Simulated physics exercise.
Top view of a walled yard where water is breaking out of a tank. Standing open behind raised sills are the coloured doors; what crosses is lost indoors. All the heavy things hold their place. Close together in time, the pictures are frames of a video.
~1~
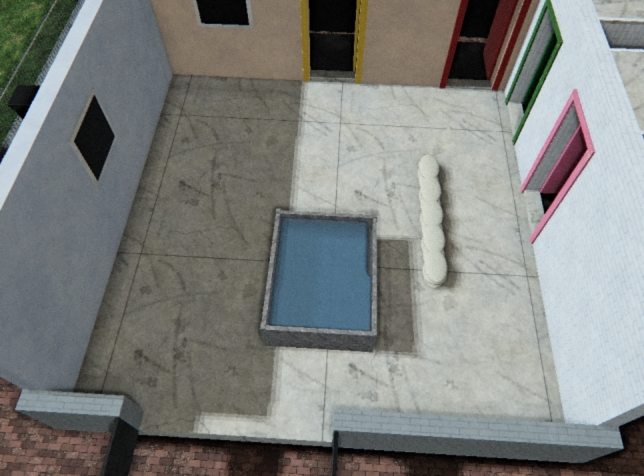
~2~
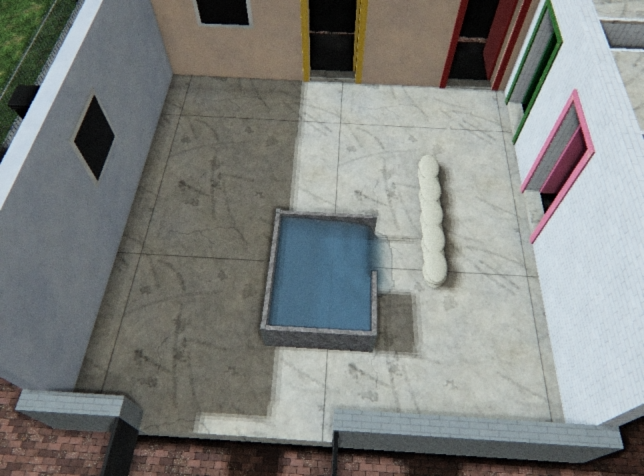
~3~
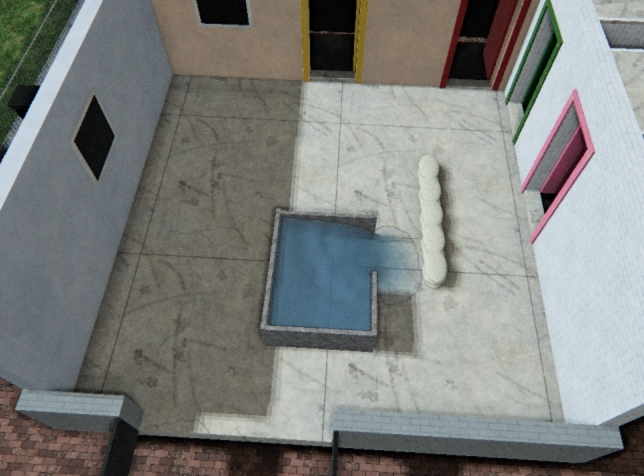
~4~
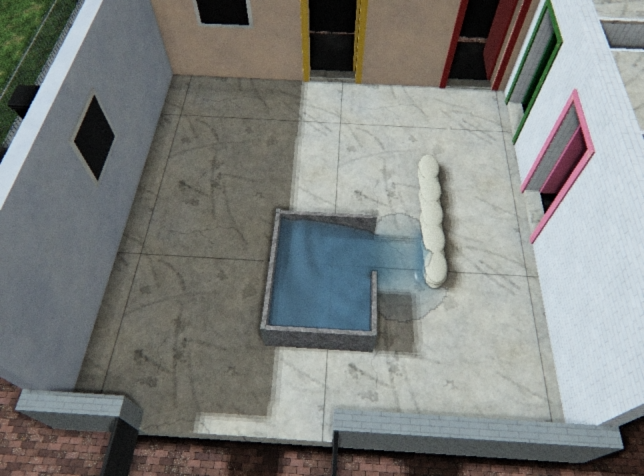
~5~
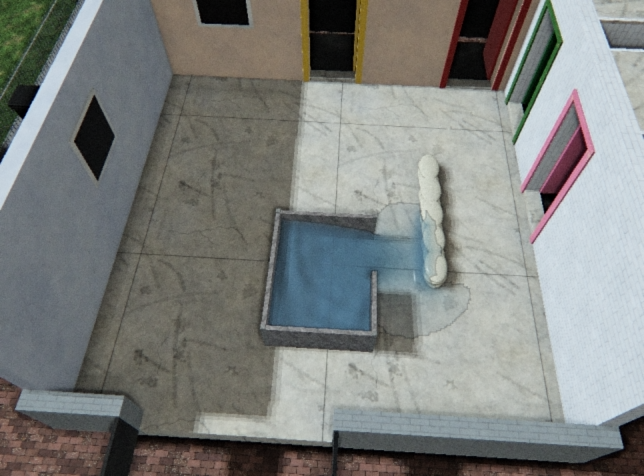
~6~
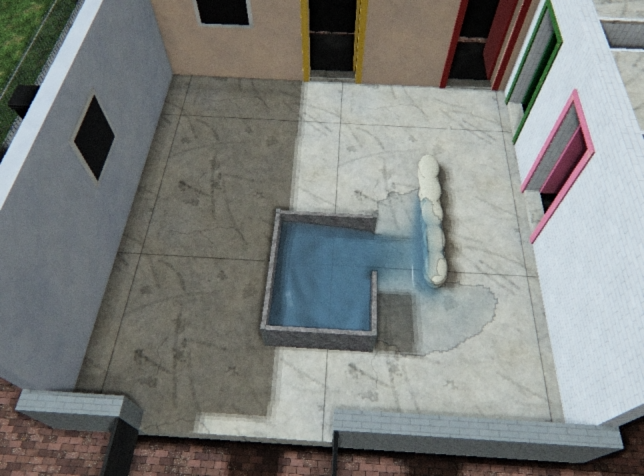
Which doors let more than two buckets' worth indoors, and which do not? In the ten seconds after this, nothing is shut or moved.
One by one: Most likely the red door gets two buckets or less, most likely the green door gets two buckets or less, most likely the yellow door gets two buckets or less, most likely the pink door gets two buckets or less.
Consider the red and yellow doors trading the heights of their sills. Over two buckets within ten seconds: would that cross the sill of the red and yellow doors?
One by one: The red door is under, the yellow door goes over.
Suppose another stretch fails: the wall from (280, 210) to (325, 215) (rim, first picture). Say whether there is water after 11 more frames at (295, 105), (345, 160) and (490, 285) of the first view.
Taking the spots in turn: Swamped, swamped and untouched.
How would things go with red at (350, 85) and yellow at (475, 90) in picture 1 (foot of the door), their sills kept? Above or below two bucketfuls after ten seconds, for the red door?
As far as I can tell, the red door comes in higher.
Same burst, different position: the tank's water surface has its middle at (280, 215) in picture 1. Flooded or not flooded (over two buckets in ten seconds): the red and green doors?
The red one overshoots it, the green one falls short.
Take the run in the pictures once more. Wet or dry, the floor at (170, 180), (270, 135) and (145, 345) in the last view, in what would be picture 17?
In turn, the points end up high and dry, high and dry and high and dry.
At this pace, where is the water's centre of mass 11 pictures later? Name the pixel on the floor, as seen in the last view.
I would point to (379, 271).
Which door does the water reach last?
It's the door marked green.
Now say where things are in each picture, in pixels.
The first frame shows the open tank at (323, 271) is whole and still.
In the second frame, the front is at (379, 238), out from the gap at (370, 259).
In the third frame, the front is at (405, 239), out from the gap at (370, 259).
In the fourth frame, the front is at (439, 292), out from the gap at (370, 260).
In the fifth frame, water pours out at (370, 259) and has run to (460, 304).
In the sixth frame, the front is at (485, 313), out from the gap at (370, 259).
A moment on, water covers 15 % of the floor; the red door not reached, the green door not reached, the yellow door not reached, the pink door not reached.
Next, water covers 30 % of the floor; the red door not reached, the green door not reached, the yellow door not reached, the pink door wet at the sill, nothing in.
Then, water covers 40 % of the floor; the red door wet at the sill, nothing in, the green door not reached, the yellow door under two buckets in, the pink door wet at the sill, nothing in.
Later, water covers 60 % of the floor; the red door wet at the sill, nothing in, the green door wet at the sill, nothing in, the yellow door under two buckets in, the pink door wet at the sill, nothing in.
In the end, water covers 90 % of the floor; the red door under two buckets in, the green door wet at the sill, nothing in, the yellow door under two buckets in, the pink door wet at the sill, nothing in.
